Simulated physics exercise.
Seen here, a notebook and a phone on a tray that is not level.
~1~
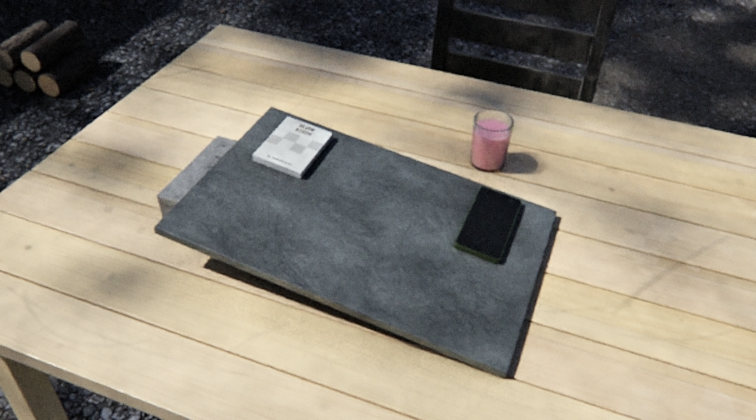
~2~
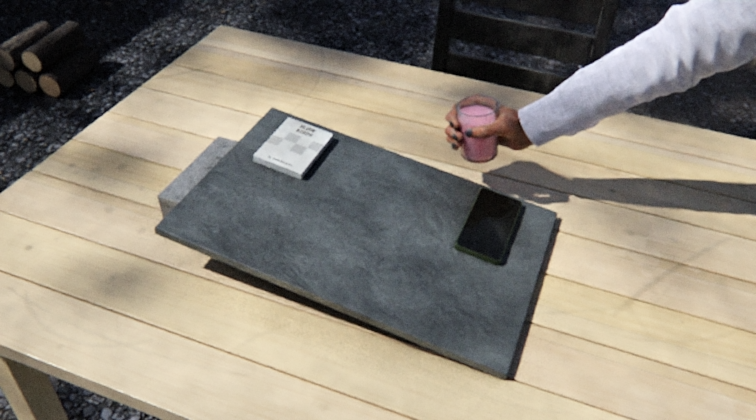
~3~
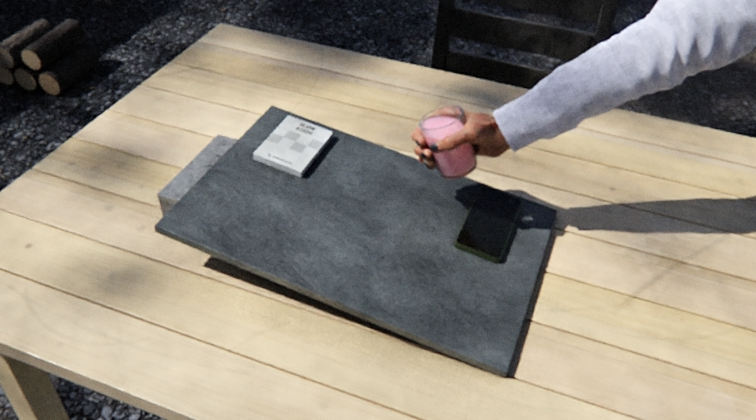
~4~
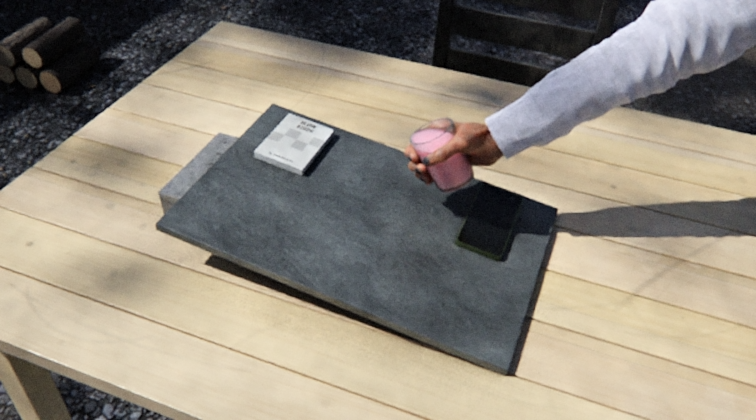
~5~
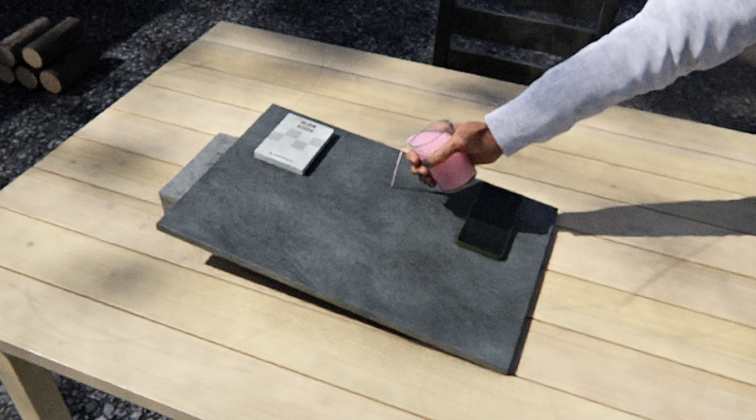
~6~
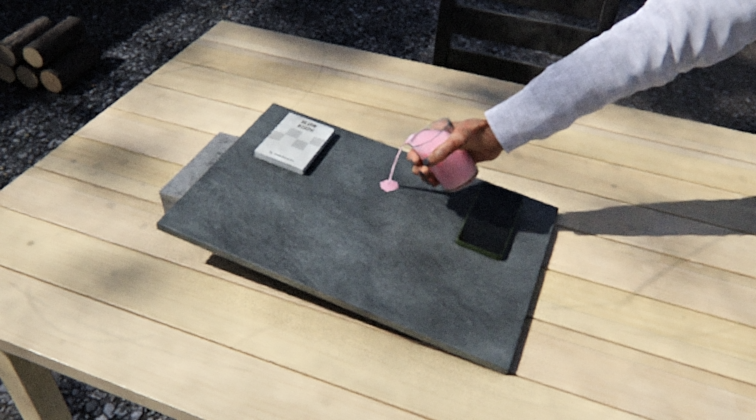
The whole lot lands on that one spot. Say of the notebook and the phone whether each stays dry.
The notebook stays dry; the phone gets wet.
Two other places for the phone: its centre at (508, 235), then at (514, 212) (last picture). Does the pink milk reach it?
First it gets wet, then it ends up in the puddle.
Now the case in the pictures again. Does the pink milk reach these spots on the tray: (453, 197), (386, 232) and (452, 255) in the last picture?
First wet, second clear of it, third soaked.
Shortly, it runs down to the right; the notebook is still dry; the phone is still dry.
Then, it runs down to the right and off the end; the notebook is still dry; the phone is wet along its edge.
At the finish, it runs down to the right and off the end; the notebook is still dry; the phone is wet along its edge.
